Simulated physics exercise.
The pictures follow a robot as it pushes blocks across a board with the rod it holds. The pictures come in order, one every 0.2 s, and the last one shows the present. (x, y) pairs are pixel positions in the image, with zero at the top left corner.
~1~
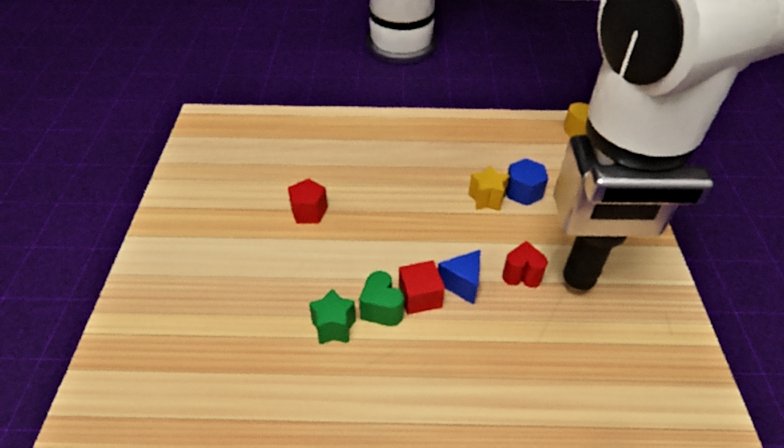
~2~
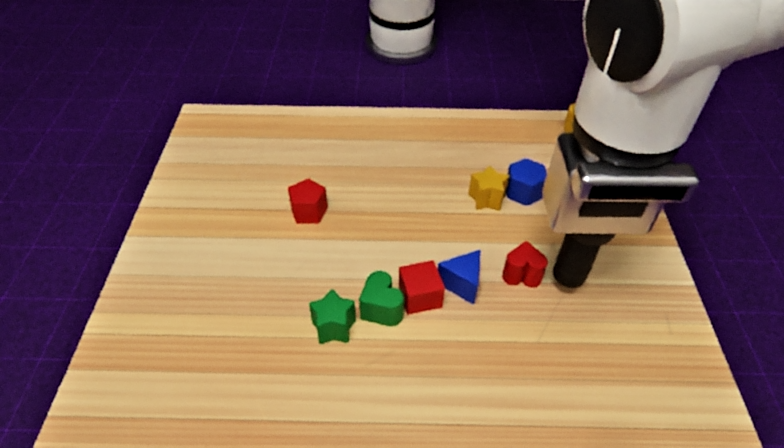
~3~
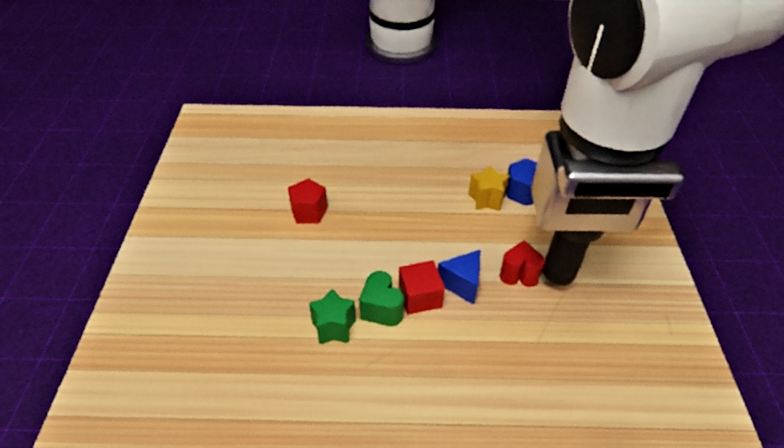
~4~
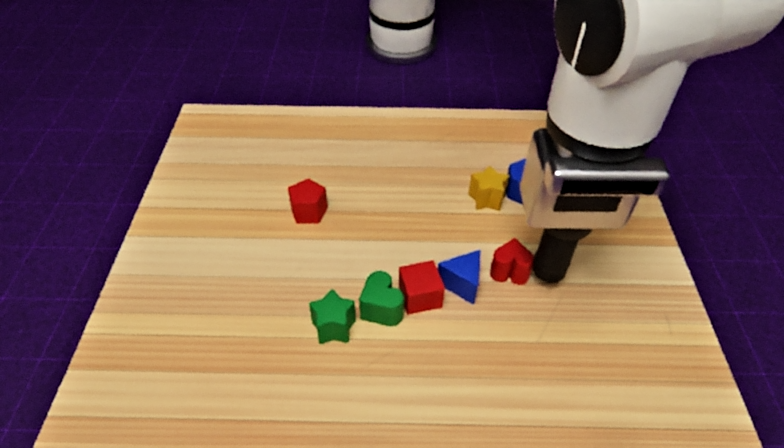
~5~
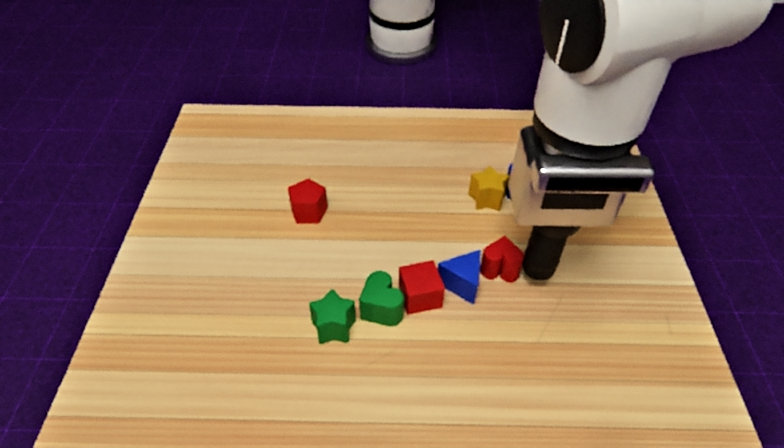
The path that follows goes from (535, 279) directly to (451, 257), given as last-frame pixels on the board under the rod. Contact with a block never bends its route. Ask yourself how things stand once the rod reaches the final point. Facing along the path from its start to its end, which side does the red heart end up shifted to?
It moves over to the right.
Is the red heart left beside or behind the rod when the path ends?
It seems not.
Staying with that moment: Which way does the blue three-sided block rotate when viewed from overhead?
The twist is anticlockwise.
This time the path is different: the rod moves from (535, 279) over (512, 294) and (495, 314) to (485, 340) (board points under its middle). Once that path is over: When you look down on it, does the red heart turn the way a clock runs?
I'd say yes.
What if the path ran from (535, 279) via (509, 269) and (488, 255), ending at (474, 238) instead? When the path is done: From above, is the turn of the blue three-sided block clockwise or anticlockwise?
Answer: Against the clock.
The first path, step by step. Halfway along, rod (494, 257); blue three-sided block (460, 260), turned 45° anticlockwise; red heart (465, 232), turned 30° clockwise.
At the end, rod (452, 247); red four-sided block in place; blue three-sided block (452, 262), turned 75° anticlockwise; red heart (437, 217), turned 85° clockwise.
